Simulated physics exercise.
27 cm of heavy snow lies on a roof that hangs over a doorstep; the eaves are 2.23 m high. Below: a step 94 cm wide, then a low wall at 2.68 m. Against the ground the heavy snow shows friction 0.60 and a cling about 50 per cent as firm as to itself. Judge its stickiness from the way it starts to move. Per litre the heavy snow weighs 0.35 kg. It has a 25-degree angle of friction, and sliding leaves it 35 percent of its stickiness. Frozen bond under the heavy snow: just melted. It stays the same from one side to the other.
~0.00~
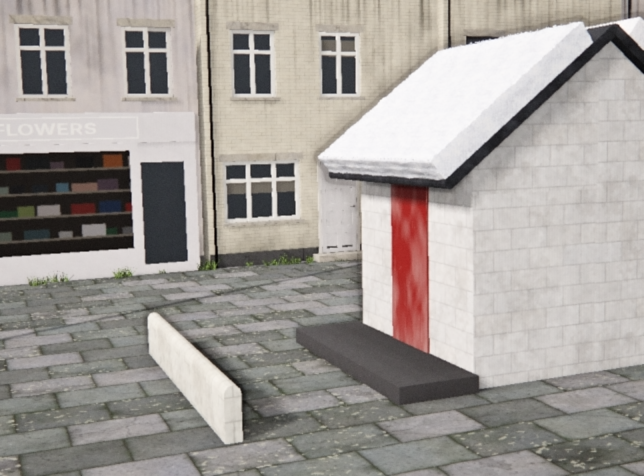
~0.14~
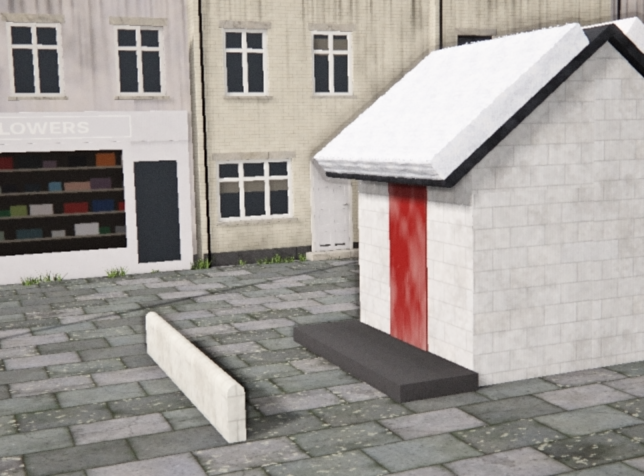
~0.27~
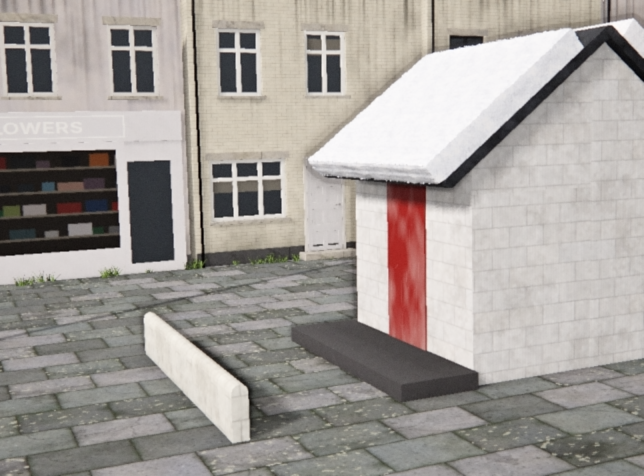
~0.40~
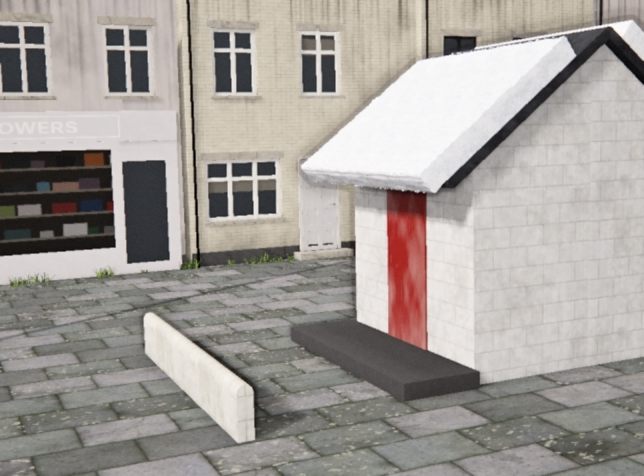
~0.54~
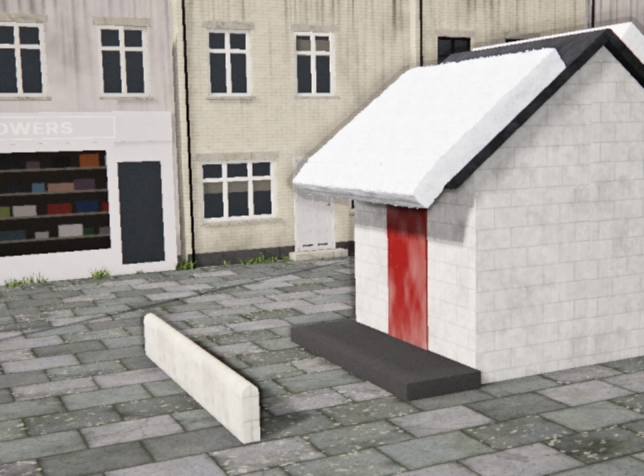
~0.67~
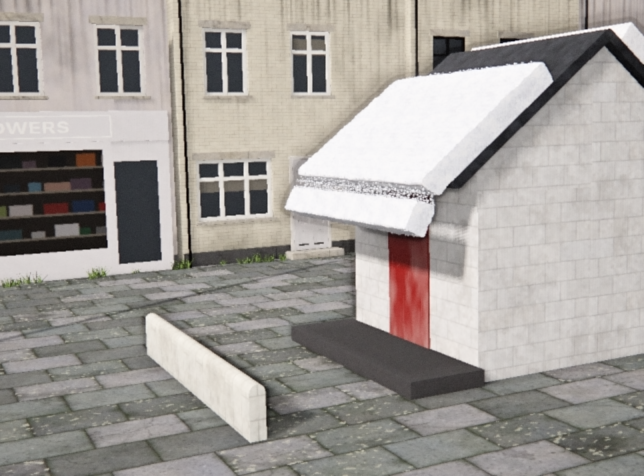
The footage shows a thick layer of snow on the roof of a small white brick building with a red door, slowly sliding down past the eaves, then cracking across near its lower edge as the front section tilts downward.
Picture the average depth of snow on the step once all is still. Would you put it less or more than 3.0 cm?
I would put it less.
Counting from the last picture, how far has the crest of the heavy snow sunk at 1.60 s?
2.7 m.
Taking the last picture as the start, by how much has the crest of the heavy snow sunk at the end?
Around 3.0 m.
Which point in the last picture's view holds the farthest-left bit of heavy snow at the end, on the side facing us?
At roughly (255, 424).
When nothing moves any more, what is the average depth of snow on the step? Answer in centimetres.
0 cm, roughly.
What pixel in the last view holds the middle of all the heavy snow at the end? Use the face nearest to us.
(326, 398) or thereabouts.
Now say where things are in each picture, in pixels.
In the first picture, leading edge of the heavy snow at (432, 163), 3 % of it past the eaves, in one piece.
In the second picture, leading edge of the heavy snow at (431, 163), its middle shifted 2.2 cm, 4 % of it past the eaves, in one piece.
In the third picture, leading edge of the heavy snow at (427, 168), its middle shifted 9.1 cm, 7 % of it past the eaves, in one piece.
In the fourth picture, leading edge of the heavy snow at (422, 178), its middle shifted 21 cm, 12 % of it past the eaves, in one piece.
In the fifth picture, leading edge of the heavy snow at (413, 191), its middle shifted 39 cm, 20 % of it past the eaves, cracking.
In the sixth picture, leading edge of the heavy snow at (406, 230), its middle shifted 64 cm, 30 % of it past the eaves, cracking.
After 1.10 s, 51 % of the snow is still up on the roof and 49 % is falling or down.
After 1.60 s, none of the snow is still up on the roof and all is falling or down.
After 2.10 s, none of the snow is still up on the roof and all is falling or down.
After 2.60 s, none of the snow is still up on the roof and all is falling or down.
After 3.00 s, at the end, none of the snow is still up on the roof and the snow on the step is 0 mm deep on average.
